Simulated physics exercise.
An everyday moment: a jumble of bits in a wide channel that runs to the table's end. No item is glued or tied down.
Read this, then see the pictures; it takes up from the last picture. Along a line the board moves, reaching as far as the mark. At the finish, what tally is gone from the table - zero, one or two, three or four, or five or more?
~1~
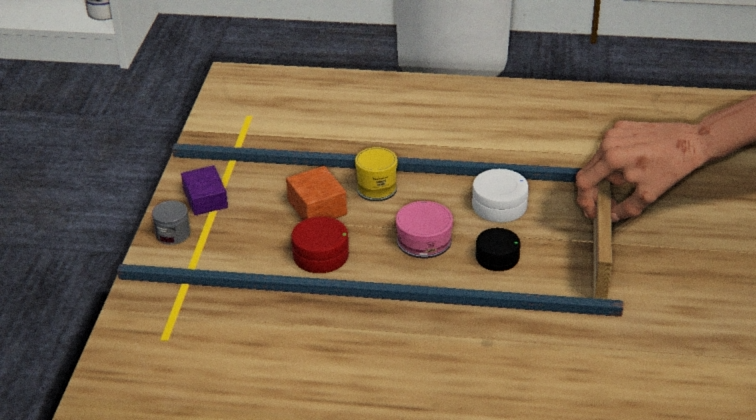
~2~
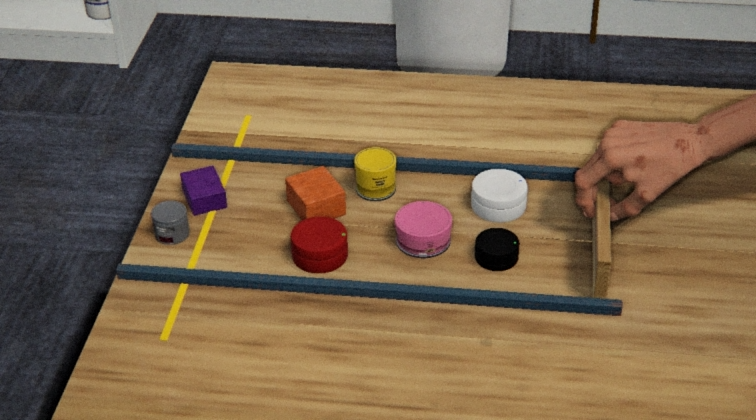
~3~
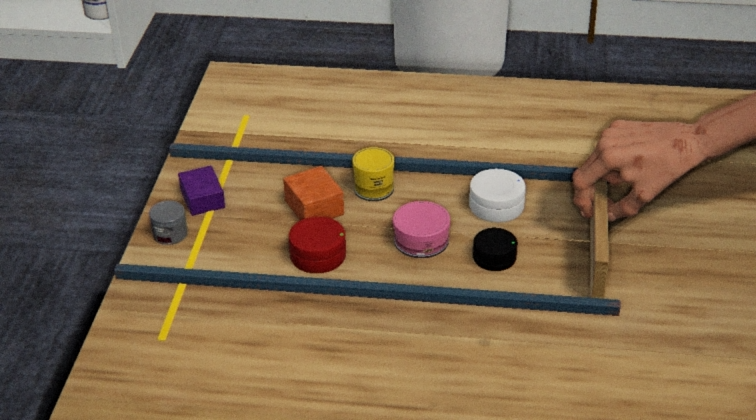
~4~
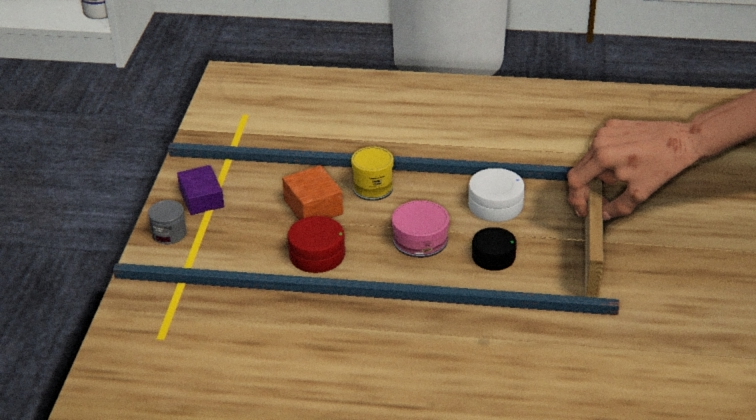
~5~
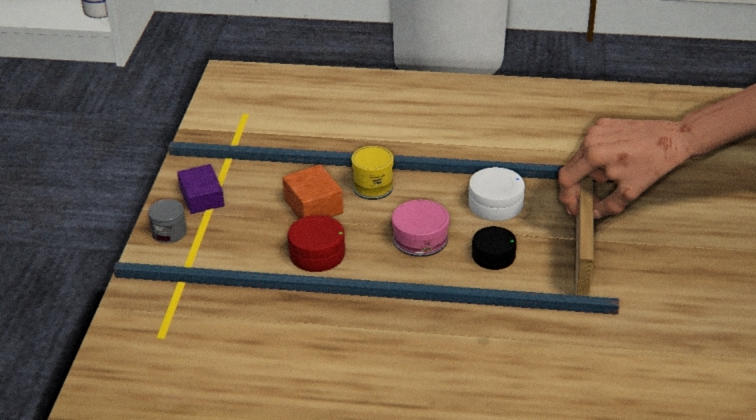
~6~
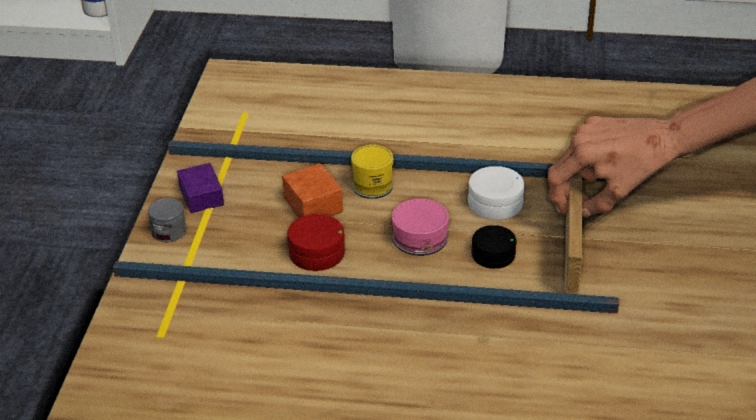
The tally gone is three or four.
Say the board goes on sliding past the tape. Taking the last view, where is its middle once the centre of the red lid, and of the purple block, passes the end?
The middle is at (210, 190) when it's the red lid, and at (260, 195) when it's the purple block.
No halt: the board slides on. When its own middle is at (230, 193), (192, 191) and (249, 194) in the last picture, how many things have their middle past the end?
Going through the three places, I get 1, 5 and 1.
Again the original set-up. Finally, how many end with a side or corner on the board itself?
Well, it touches 2.
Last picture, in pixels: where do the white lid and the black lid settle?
Going in order: First (191, 176), then (173, 238).
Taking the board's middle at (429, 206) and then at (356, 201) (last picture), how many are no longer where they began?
The counts are 4 and 6.
Soon after, none off yet; grey tub at rest near (167, 221); purple block at rest near (200, 188); orange block at rest near (312, 194).
Then, none off yet; grey tub at rest near (167, 221); purple block at rest near (200, 188); orange block moved about its own width near (250, 186).
By the end, the number that fall off is three or four; fallen, orange block, purple block and grey tub.
